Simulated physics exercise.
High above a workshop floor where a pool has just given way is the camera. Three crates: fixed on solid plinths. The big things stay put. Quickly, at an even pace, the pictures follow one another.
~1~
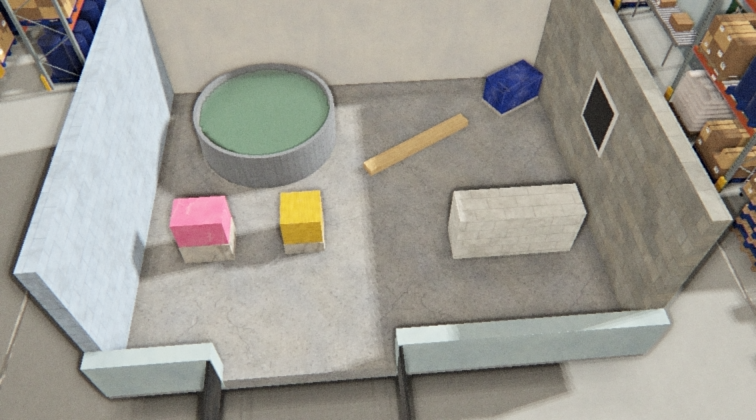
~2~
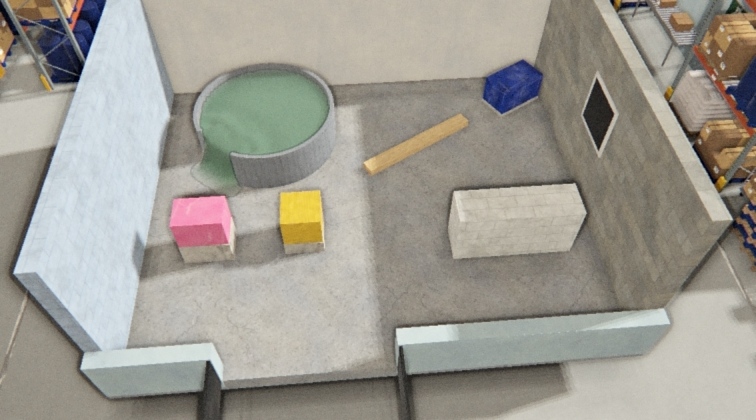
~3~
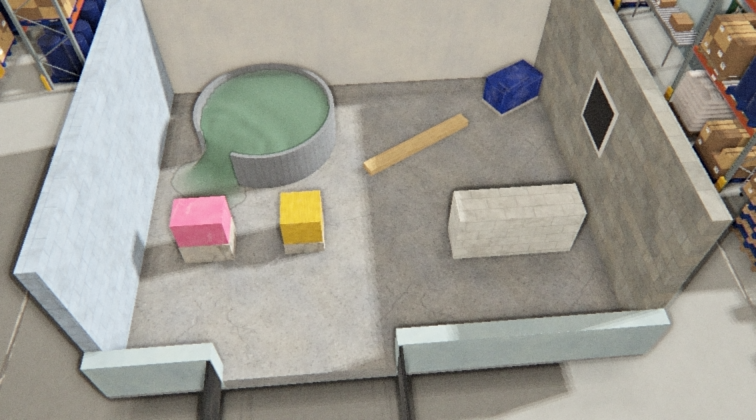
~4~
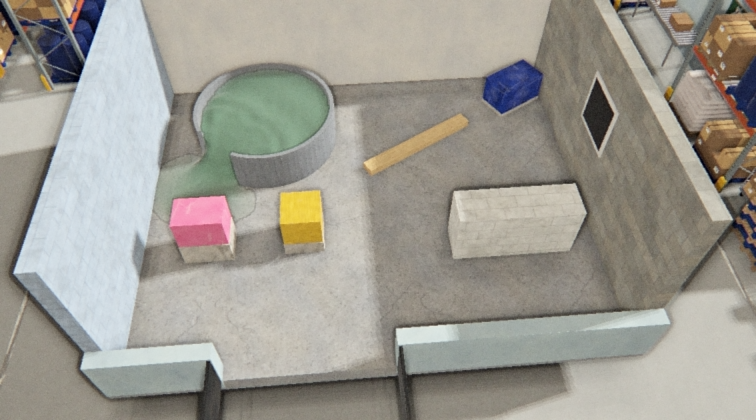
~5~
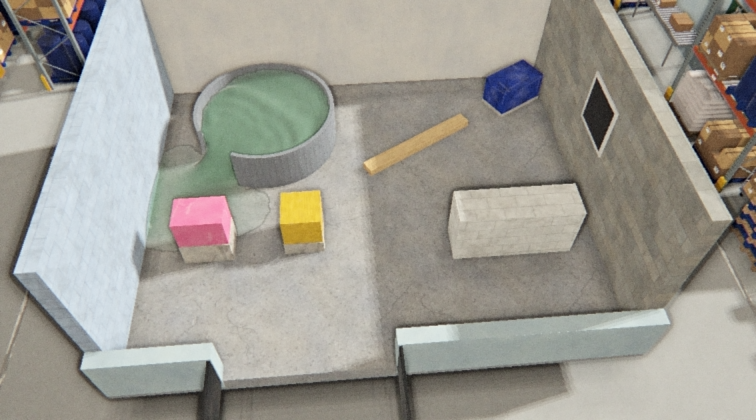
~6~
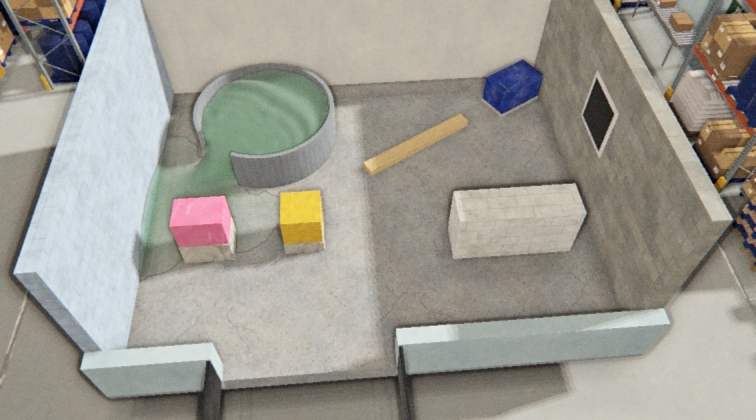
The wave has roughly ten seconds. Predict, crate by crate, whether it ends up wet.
In order: The pink crate will not be touched; the yellow crate will not be touched; the blue crate will be touched.
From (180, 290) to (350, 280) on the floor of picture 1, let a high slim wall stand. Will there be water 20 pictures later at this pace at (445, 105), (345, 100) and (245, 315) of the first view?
As listed: Dry, not flooded, under water.
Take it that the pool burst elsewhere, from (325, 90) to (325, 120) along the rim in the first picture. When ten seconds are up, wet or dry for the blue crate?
Taking them one by one, the blue crate gets flooded.
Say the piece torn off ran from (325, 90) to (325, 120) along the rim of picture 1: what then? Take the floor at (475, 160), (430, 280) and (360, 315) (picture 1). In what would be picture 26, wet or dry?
In order: Swamped, swamped, spared.
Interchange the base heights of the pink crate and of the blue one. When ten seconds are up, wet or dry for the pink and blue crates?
Well, pink crate is inundated and blue crate stays untouched then.
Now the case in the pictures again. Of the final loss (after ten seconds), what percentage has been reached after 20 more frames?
My figure is about 20 in a hundred.
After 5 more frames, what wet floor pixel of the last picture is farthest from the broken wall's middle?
Approximate pixel: (123, 372).
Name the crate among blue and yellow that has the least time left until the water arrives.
The yellow one, I say.
A moment on, water covers 15 % of the floor; the pink crate water round its plinth, the yellow crate water round its plinth, the blue crate not reached.
Next, water covers 30 % of the floor; the pink crate water round its plinth, the yellow crate water round its plinth, the blue crate not reached.
Then, water covers 45 % of the floor; the pink crate water round its plinth, the yellow crate water round its plinth, the blue crate not reached.
Later, water covers 80 % of the floor; the pink crate water round its plinth, the yellow crate water round its plinth, the blue crate not reached.
In the end, water covers 100 % of the floor; the pink crate stayed above the water, the yellow crate stayed above the water, the blue crate was topped.
